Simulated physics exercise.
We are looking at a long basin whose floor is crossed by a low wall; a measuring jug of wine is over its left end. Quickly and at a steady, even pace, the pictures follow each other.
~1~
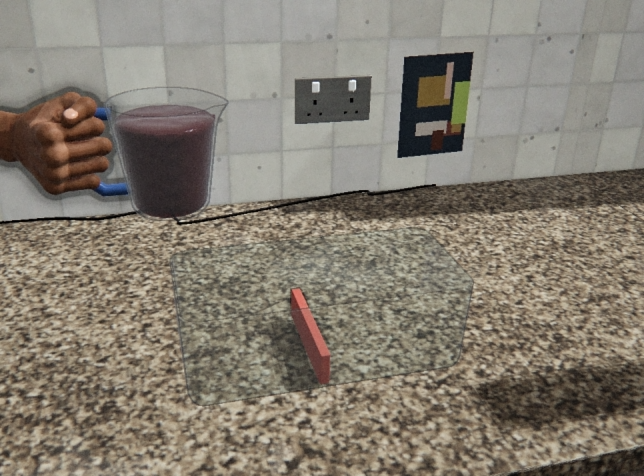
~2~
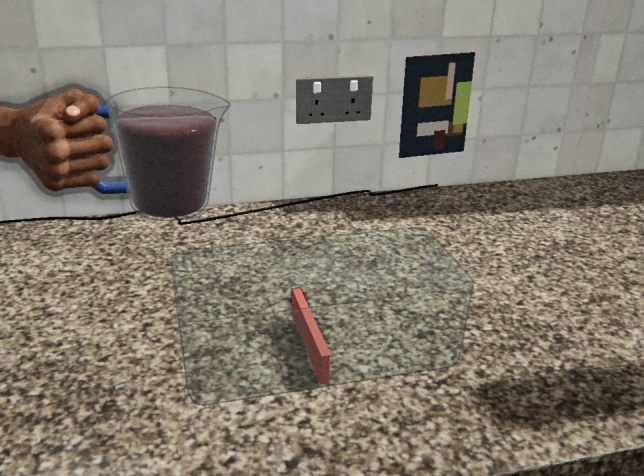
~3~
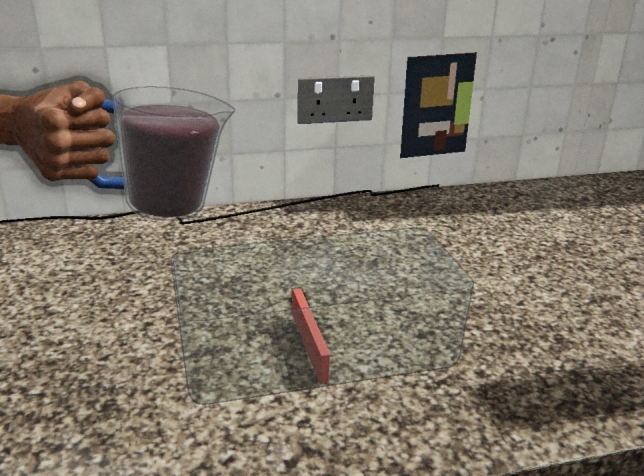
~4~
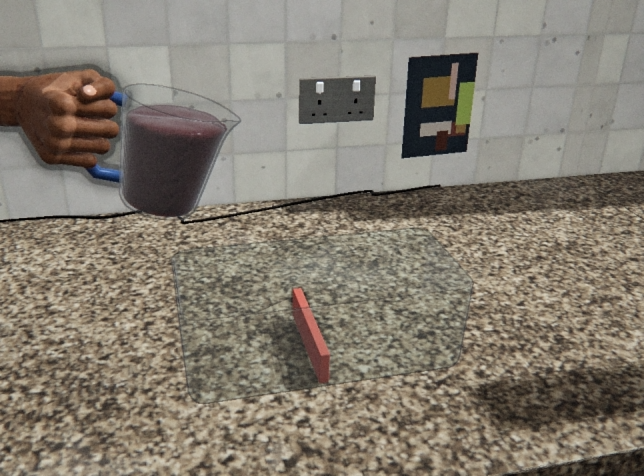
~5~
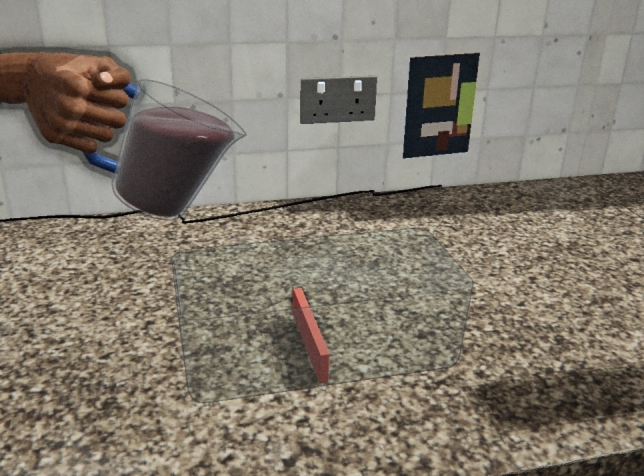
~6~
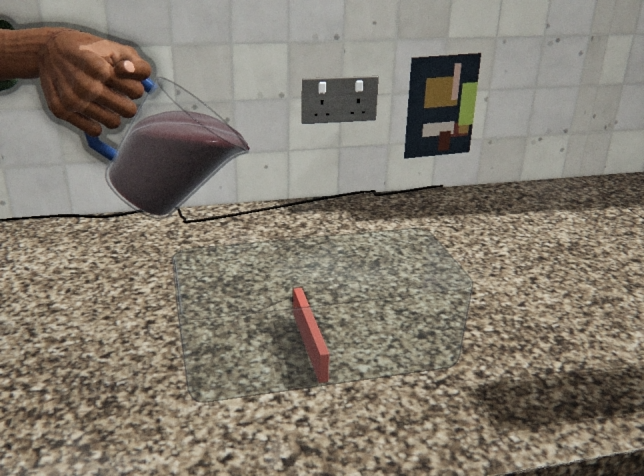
A hand tilts a jug of dark purple liquid rightward above a clear, divided basin.
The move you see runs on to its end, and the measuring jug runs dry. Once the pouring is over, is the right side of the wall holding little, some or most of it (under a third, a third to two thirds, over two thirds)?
It holds little.
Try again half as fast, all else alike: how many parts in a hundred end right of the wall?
Result: Roughly 25 %.
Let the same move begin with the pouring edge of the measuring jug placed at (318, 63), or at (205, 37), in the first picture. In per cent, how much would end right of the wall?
Close to 85 % for the first start and close to 10 % for the second.
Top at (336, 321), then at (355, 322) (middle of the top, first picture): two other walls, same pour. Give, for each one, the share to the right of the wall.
It would come to roughly 10 per cent the first time and roughly 15 per cent the second.
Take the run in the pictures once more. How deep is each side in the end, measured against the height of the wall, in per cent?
The left side sits at 50 per cent and the right side at 10.
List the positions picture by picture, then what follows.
The first frame shows tilt 0°; pouring edge (228, 100); surface from (113, 120) to (215, 114); the long basin's rim runs from (175, 287) to (449, 256); the wall's top is at (309, 321).
The second frame shows tilt 2°; pouring edge (230, 102); surface from (114, 118) to (216, 115).
The third frame shows tilt 7°; pouring edge (235, 108); surface from (119, 115) to (219, 118).
The fourth frame shows tilt 16°; pouring edge (241, 118); surface from (125, 114) to (226, 122).
The fifth frame shows tilt 27°; pouring edge (247, 132); surface from (129, 125) to (234, 126).
The sixth frame shows tilt 40°; pouring edge (249, 150); surface from (120, 144) to (241, 136); 1 per cent is over the edge.
A moment on, the measuring jug is tipped right over and 35 per cent is still to pour, 24 is left of the wall and 6 right of it.
Next, the measuring jug is tipped right over and 3 per cent is still to pour, 76 is left of the wall and 10 right of it.
Then the measuring jug is tipped right over and 0 per cent is still to pour, 78 is left of the wall and 14 right of it.
Later the measuring jug is tipped right over and 0 per cent is still to pour, 78 is left of the wall and 16 right of it.
In the end 78 per cent lies left of the wall, 16 right of it and 6 outside.
